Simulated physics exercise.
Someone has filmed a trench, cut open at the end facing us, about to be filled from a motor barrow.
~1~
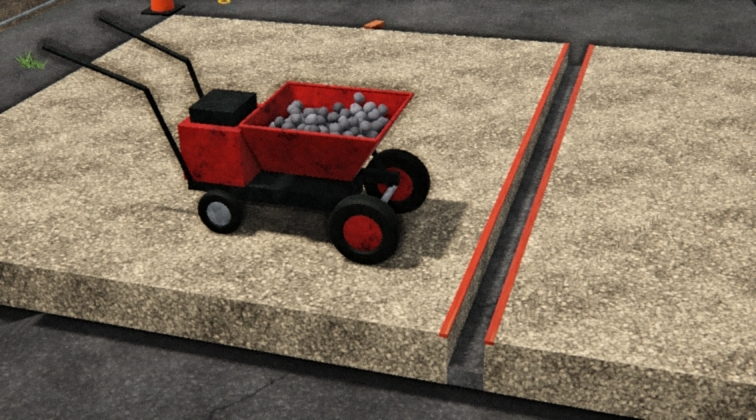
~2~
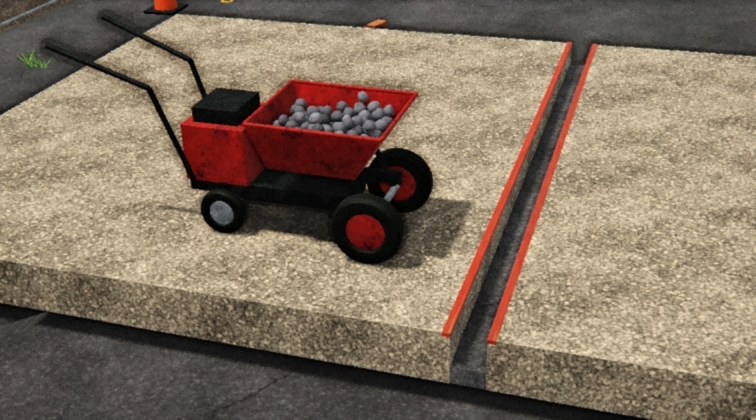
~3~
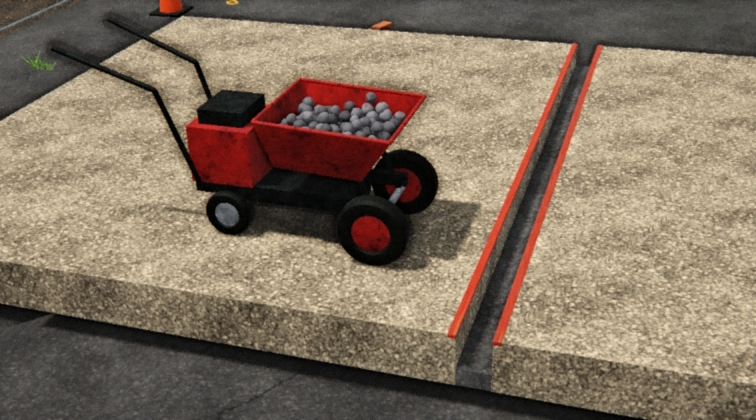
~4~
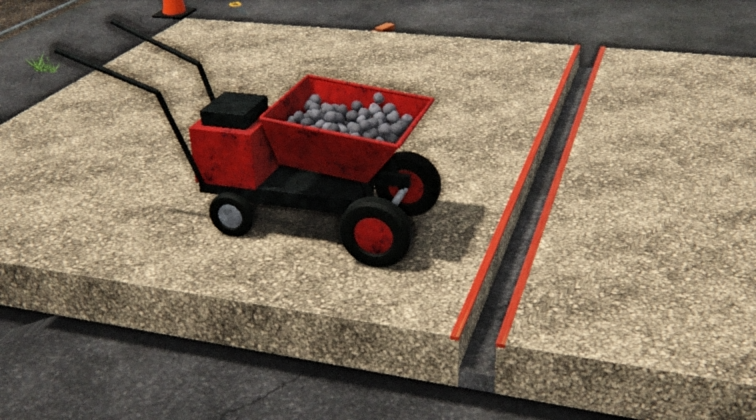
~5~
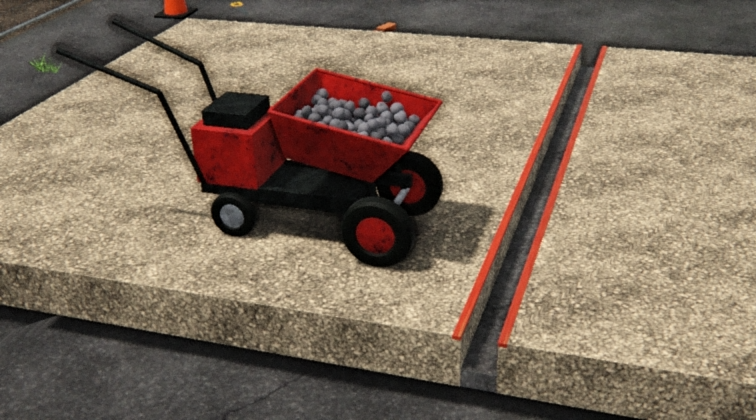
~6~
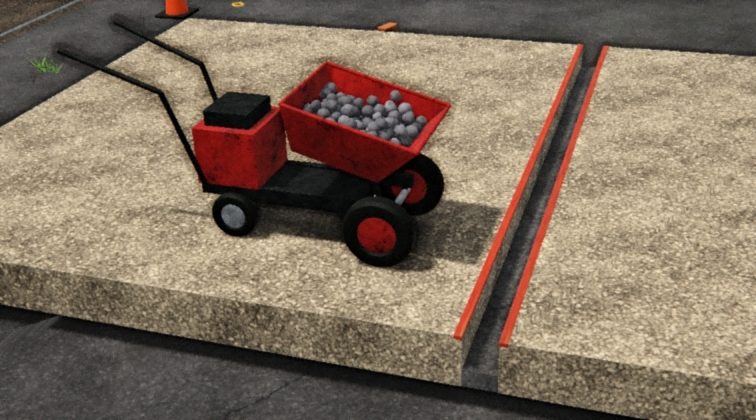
To begin with, a red motor barrow loaded with round grey cobbles stands on a pale slab, its skip level, left of a narrow trench edged in orange-red. The skip then tilts gradually toward the trench, its back rising, until it is clearly tipped with the cobbles still inside.
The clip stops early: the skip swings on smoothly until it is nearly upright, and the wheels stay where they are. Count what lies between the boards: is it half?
In the trench: The larger part.
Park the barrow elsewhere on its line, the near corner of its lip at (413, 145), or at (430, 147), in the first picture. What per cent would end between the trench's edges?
In turn 20 and 10 in a hundred.
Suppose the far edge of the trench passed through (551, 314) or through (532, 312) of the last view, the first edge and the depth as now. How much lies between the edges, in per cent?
Roughly 100 per cent, and 90 per cent.
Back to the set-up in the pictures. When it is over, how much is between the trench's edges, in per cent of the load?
It comes to 65 per cent or so.
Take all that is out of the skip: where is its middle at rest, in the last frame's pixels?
At about (523, 254).
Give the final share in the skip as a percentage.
It comes to 0 per cent or so.
Soon after the last picture, skip tipped steeply; all in the skip.
A little later, skip tipped steeply; nearly all in the skip; a stray few in or heaped over the trench; a small part falling.
Later still, skip tipped right over; about a quarter in the skip; a stray few short of the trench; about half in or heaped over the trench; about a quarter beyond it; a stray few falling.
By the end, skip tipped right over; a stray few short of the trench; about two thirds in or heaped over the trench; about a third beyond it.
